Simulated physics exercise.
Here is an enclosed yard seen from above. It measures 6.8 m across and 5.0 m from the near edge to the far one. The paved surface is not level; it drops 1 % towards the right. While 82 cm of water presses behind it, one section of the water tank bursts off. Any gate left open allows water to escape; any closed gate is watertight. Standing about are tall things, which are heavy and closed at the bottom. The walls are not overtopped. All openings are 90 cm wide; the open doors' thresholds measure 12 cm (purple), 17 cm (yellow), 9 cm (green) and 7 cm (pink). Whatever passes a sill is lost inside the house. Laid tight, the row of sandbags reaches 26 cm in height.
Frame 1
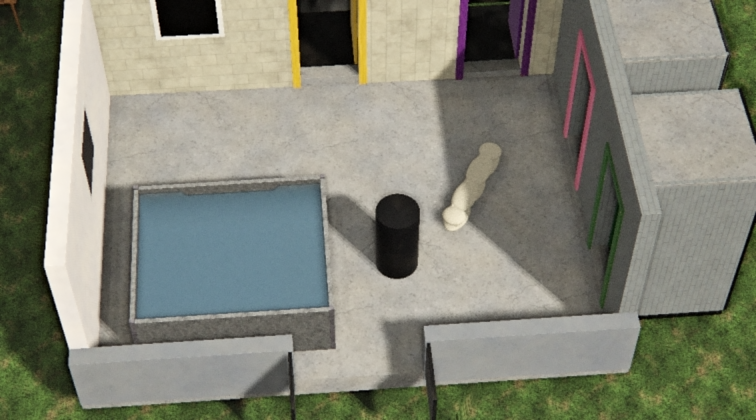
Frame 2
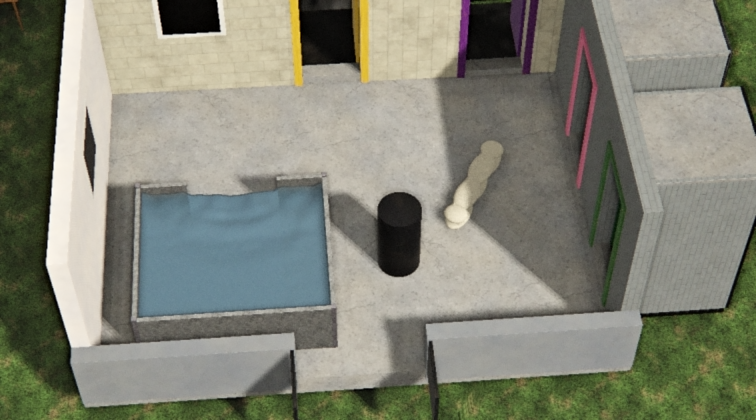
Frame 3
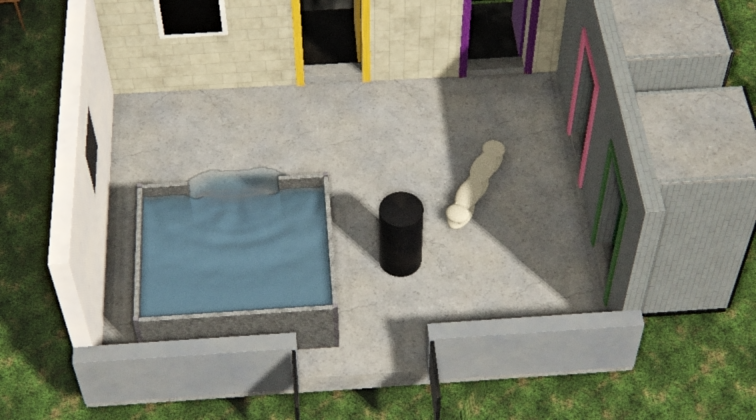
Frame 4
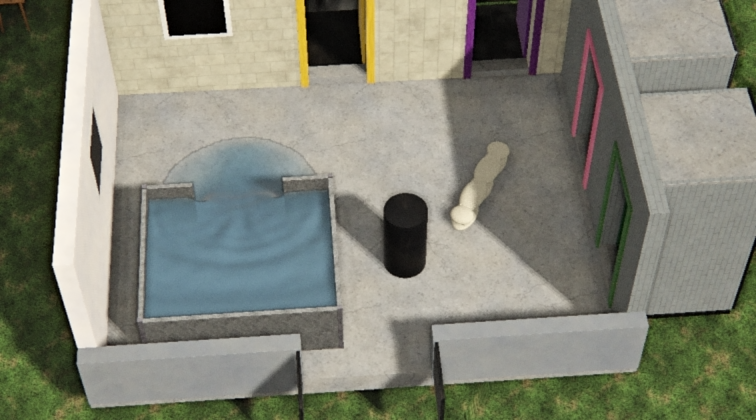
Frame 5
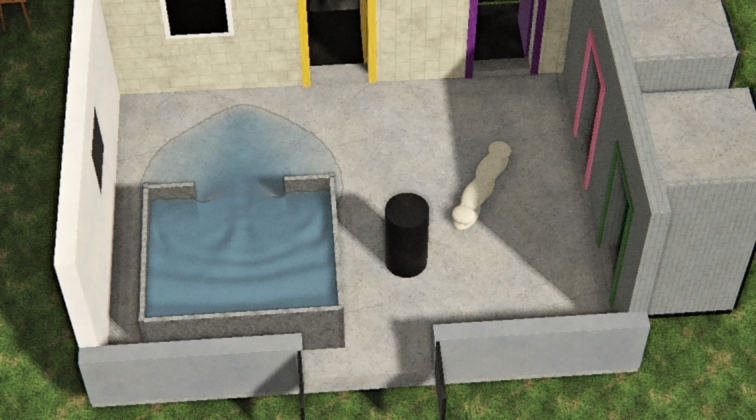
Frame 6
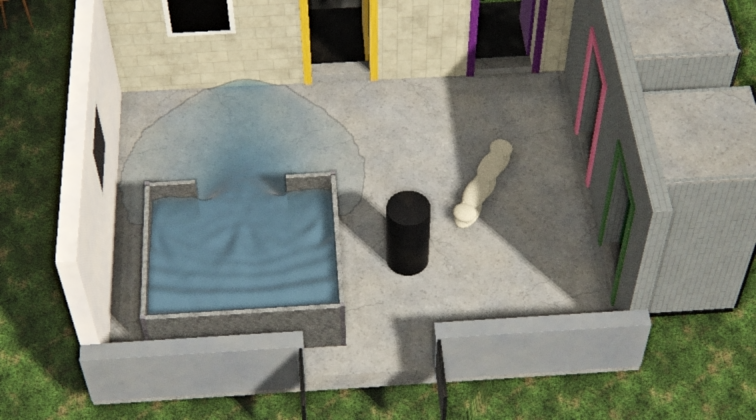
A walled yard with a pale grey paved floor, set among grass, is seen from high above. A blue water tank stands at the left, a black cylinder near the middle and a twisted cream column to its right, with yellow, purple, pink and green doorways around. The tank's far side opens and water pours through the gap, fanning across the paving towards the back wall, while the view shifts very slightly.
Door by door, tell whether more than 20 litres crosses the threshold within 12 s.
Purple door - yes, yellow door - yes, green door - yes, pink door - yes.
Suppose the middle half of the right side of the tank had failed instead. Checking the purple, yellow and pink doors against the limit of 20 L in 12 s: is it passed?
Then purple exceeds it, yellow does not exceed it, pink exceeds it.
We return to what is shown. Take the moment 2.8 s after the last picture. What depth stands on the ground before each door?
Depths: Purple door 8 cm, yellow door 20 cm, green door 1 cm, pink door 19 cm.
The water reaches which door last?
The answer is the green door.
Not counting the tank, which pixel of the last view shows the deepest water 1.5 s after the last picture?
In the last picture, around (193, 97).
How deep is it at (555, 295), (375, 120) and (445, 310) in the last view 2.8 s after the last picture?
Roughly 0, 13 and 0 cm, in turn.
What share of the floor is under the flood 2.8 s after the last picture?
About 55 per cent.
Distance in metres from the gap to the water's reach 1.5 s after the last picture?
5.4 m.
Then, 0.7 s after the last picture water covers 30 % of the floor and is deepest (52 cm) near (122, 100); purple door not reached, yellow door 29 cm at the sill, 3 L in, green door not reached, pink door not reached.
Then, 1.5 s after the last picture water covers 40 % of the floor and is deepest (50 cm) near (193, 97); purple door 8 cm at the sill, 0 L in, yellow door 28 cm at the sill, 41 L in, green door not reached, pink door not reached.
Then, 2.8 s after the last picture water covers 55 % of the floor and is deepest (33 cm) near (243, 215); purple door 8 cm at the sill, 0 L in, yellow door 20 cm at the sill, 76 L in, green door not reached, pink door 19 cm at the sill, 12 L in.
Then, 6.3 s after the last picture water covers 95 % of the floor and is deepest (26 cm) near (110, 361); purple door 18 cm at the sill, 56 L in, yellow door 16 cm at the sill, 97 L in, green door 6 cm at the sill, 0 L in, pink door 16 cm at the sill, 173 L in.
Then, 11.3 s after the last picture water covers 95 % of the floor and is deepest (22 cm) near (555, 79); purple door 18 cm at the sill, 136 L in, yellow door 13 cm at the sill, 97 L in, green door 13 cm at the sill, 37 L in, pink door 15 cm at the sill, 286 L in.
